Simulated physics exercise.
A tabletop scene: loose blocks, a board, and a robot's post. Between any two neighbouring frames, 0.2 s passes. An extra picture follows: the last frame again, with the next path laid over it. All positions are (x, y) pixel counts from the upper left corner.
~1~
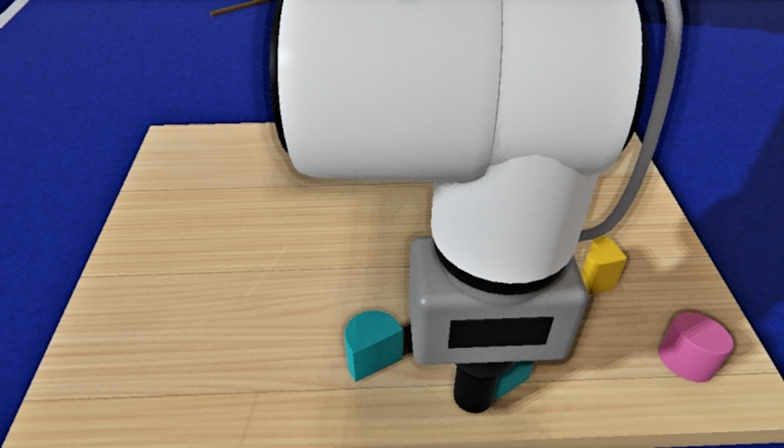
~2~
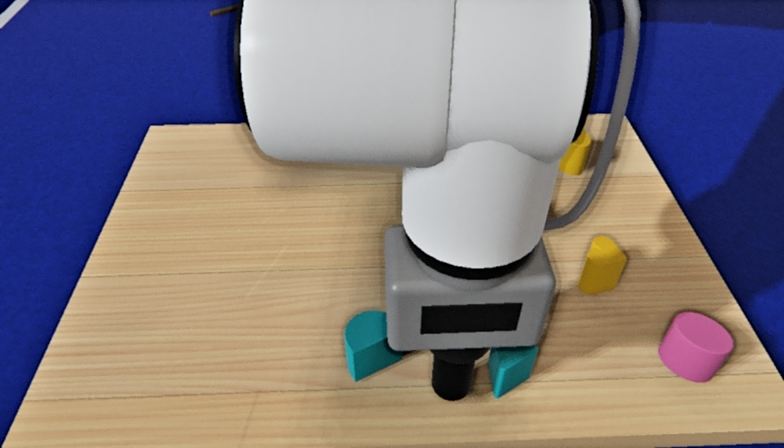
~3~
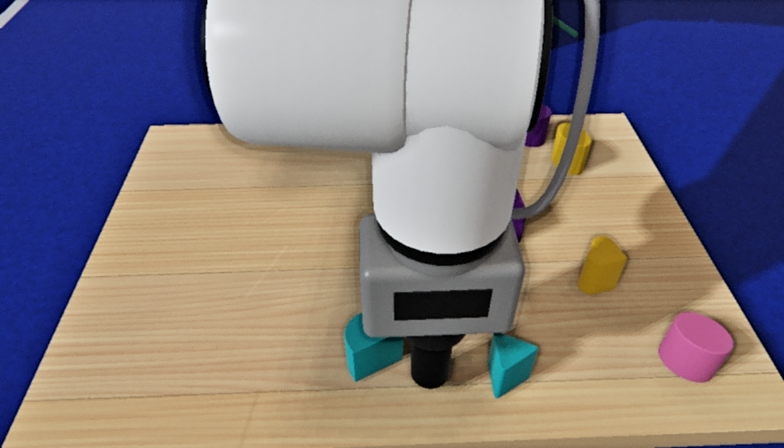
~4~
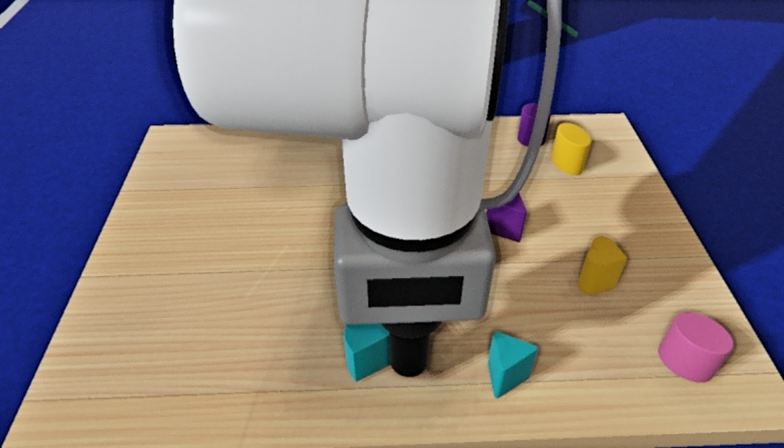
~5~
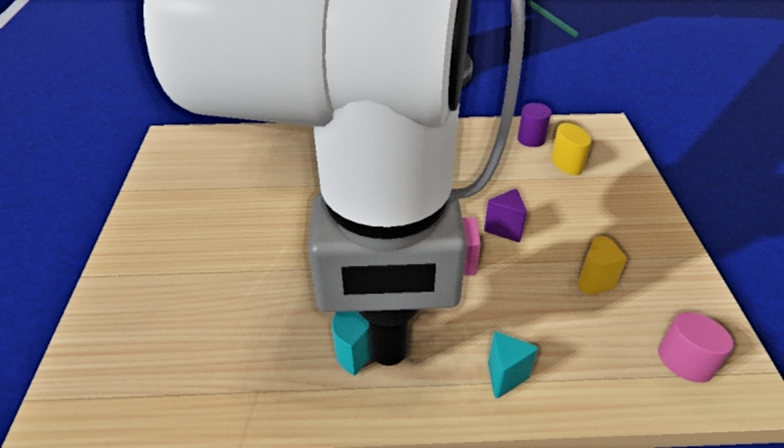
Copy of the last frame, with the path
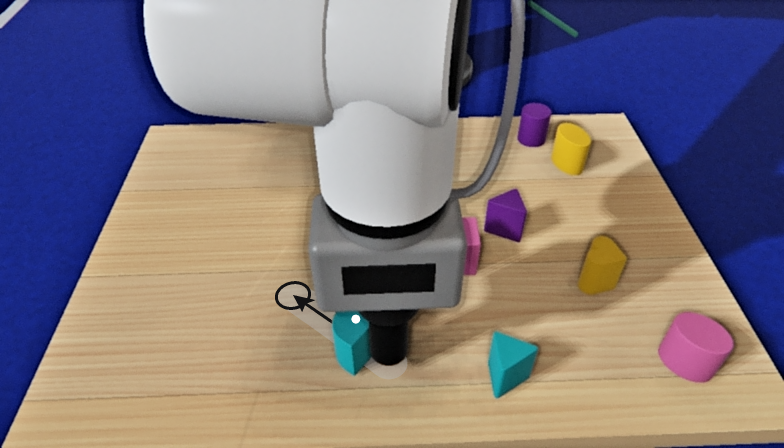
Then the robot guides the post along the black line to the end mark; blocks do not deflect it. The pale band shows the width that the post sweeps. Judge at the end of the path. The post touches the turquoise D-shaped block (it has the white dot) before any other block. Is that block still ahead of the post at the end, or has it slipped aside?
Looking at the end of the path, the turquoise D-shaped block has slipped free of the post.
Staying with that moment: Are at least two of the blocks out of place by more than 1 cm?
No.
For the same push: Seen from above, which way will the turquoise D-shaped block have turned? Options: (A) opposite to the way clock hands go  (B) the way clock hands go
That would be A.
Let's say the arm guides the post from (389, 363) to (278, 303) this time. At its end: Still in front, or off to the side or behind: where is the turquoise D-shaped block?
I think it holds its spot in front.
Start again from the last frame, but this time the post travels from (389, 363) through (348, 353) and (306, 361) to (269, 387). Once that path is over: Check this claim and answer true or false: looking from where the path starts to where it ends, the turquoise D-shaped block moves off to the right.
True
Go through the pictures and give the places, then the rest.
In the first frame, post tip (473, 396); block tops, turquoise D-shaped block (370, 328).
In the second frame, post (451, 384); blocks unchanged.
In the third frame, post (430, 372); blocks unchanged.
In the fourth frame, post (409, 361); blocks unchanged.
In the fifth frame, post (389, 350); turquoise D-shaped block (356, 319).
Path on the board, straight from (389, 363) to (293, 295); the dot is on the turquoise D-shaped block.
The first path, step by step. One third of the way, post (354, 326); turquoise D-shaped block (318, 302), turned 30° anticlockwise.
Two thirds of the way, post (321, 303); turquoise D-shaped block (283, 288), turned 55° anticlockwise.
At the end, post (291, 282); turquoise D-shaped block (261, 284), turned 80° anticlockwise.
